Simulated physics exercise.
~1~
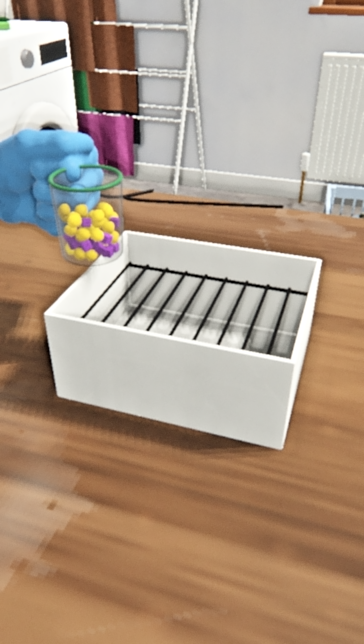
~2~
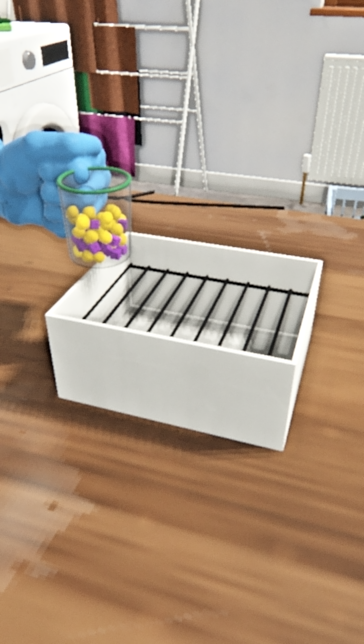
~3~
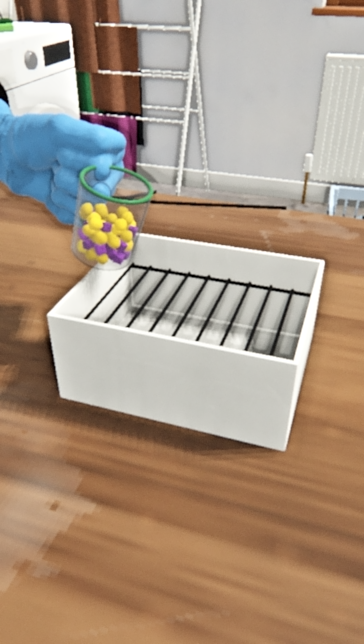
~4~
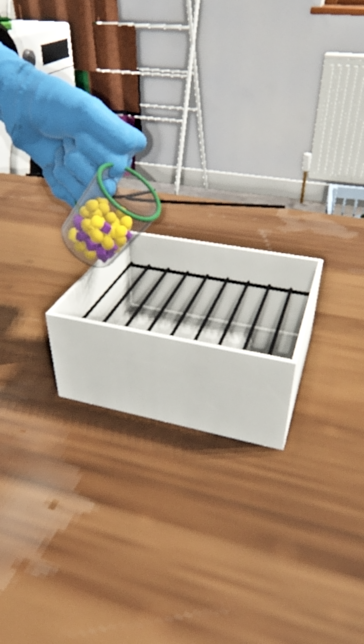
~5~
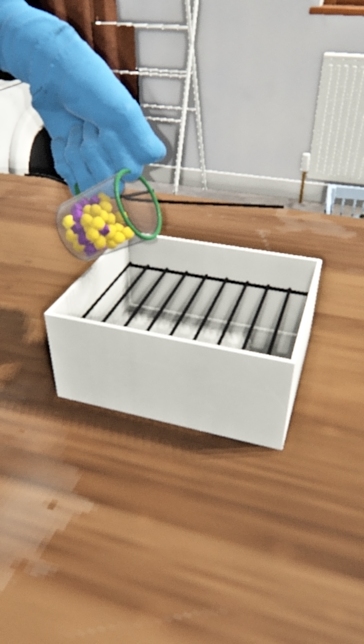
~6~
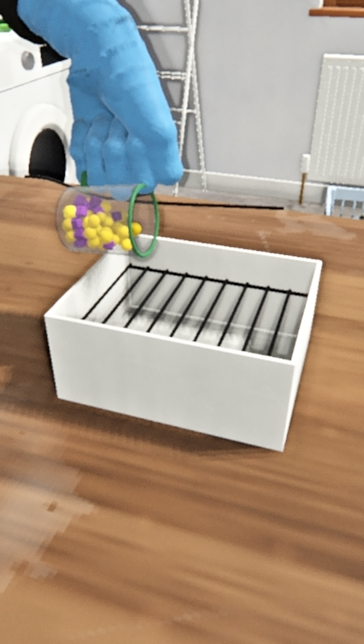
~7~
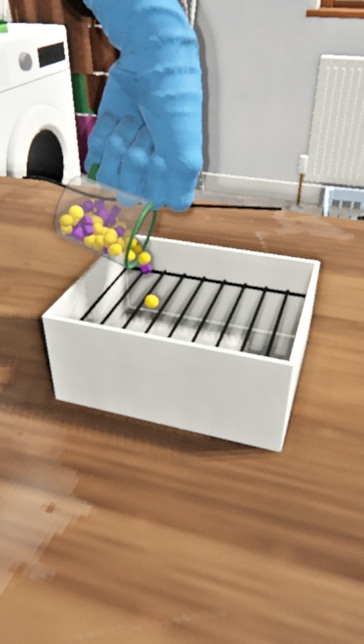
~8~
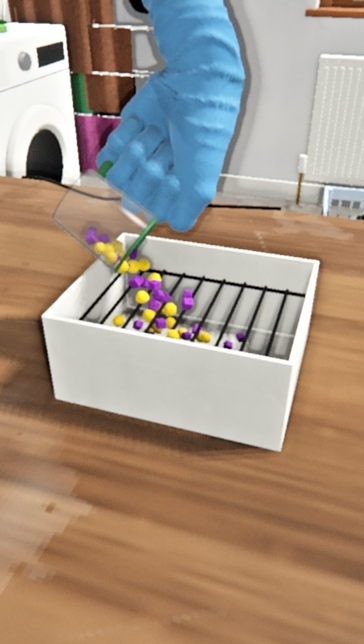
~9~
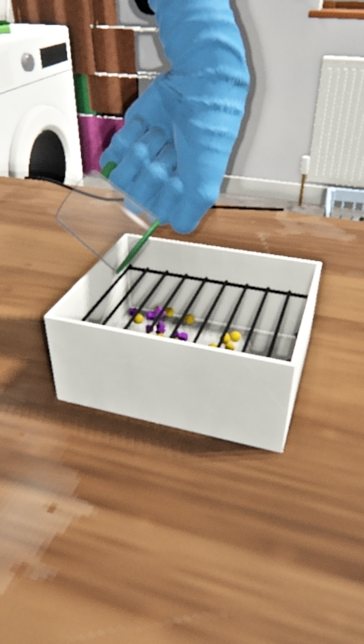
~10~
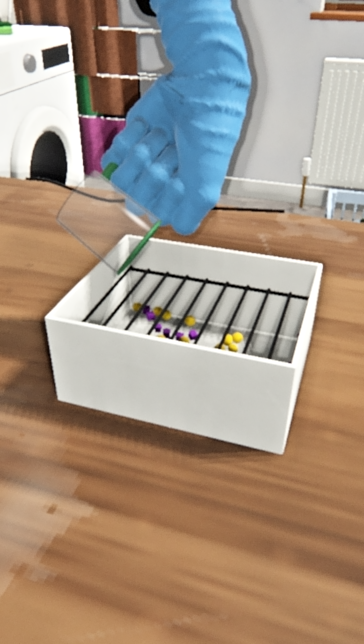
Blue-gloved hand tipping a clear cup of yellow and purple balls over a wire rack, all dropping through into the white box.
